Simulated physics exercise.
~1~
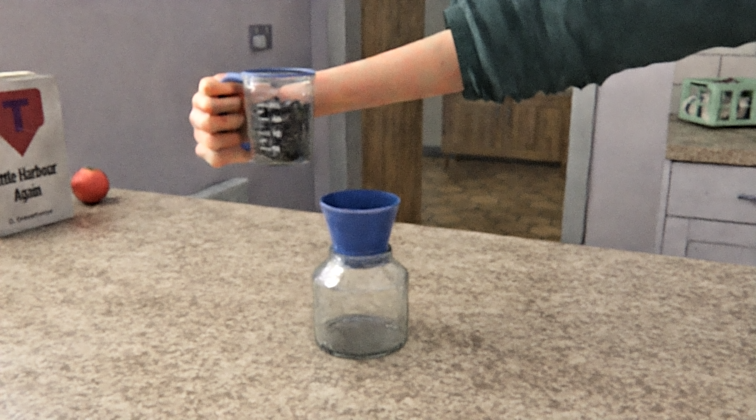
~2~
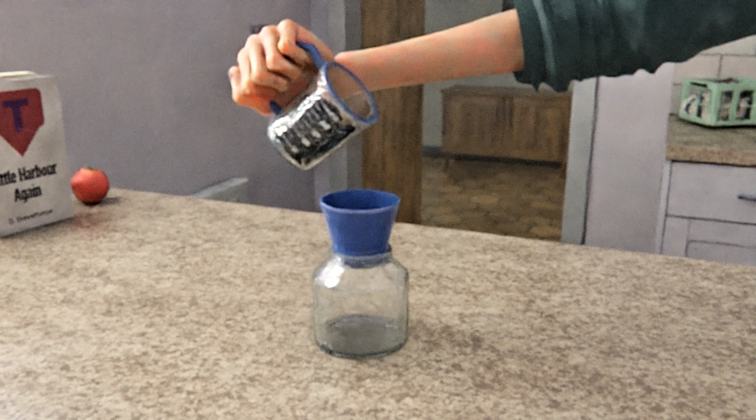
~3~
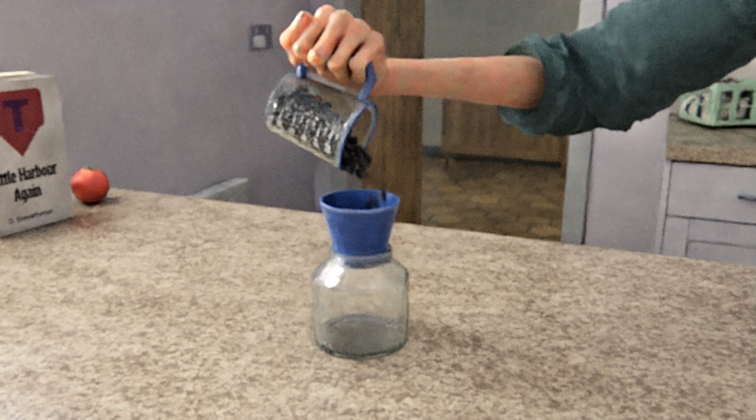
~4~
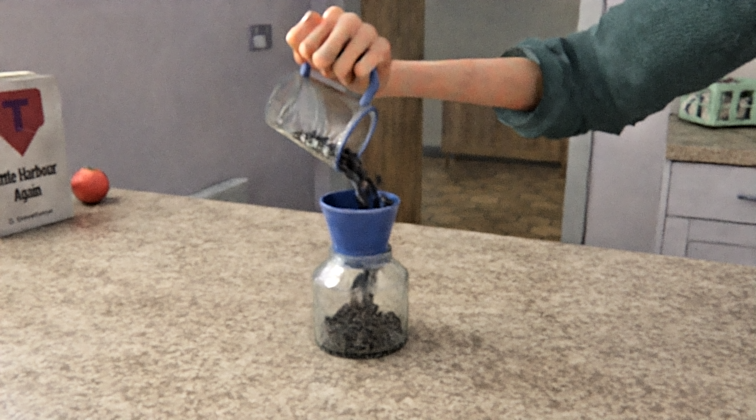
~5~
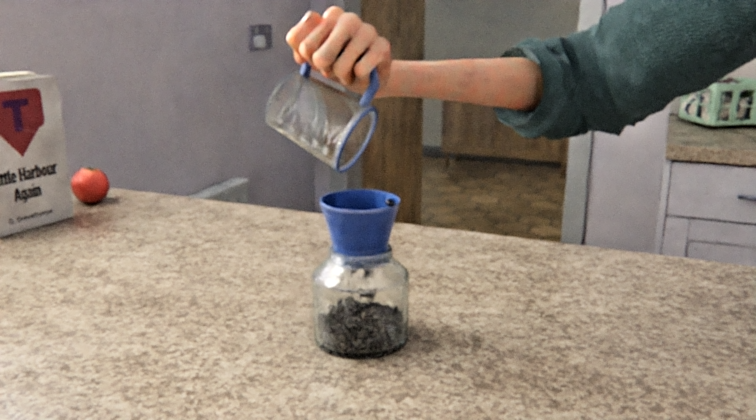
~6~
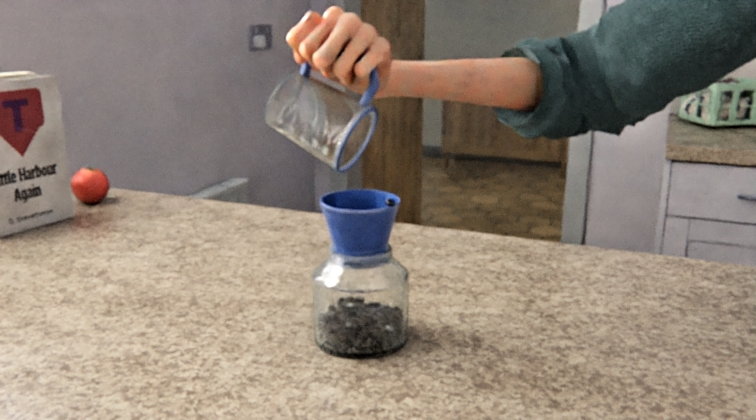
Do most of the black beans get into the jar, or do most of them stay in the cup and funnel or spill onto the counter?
Most of the beans get into the jar, with few if any left in the cup or funnel or spilt on the counter.
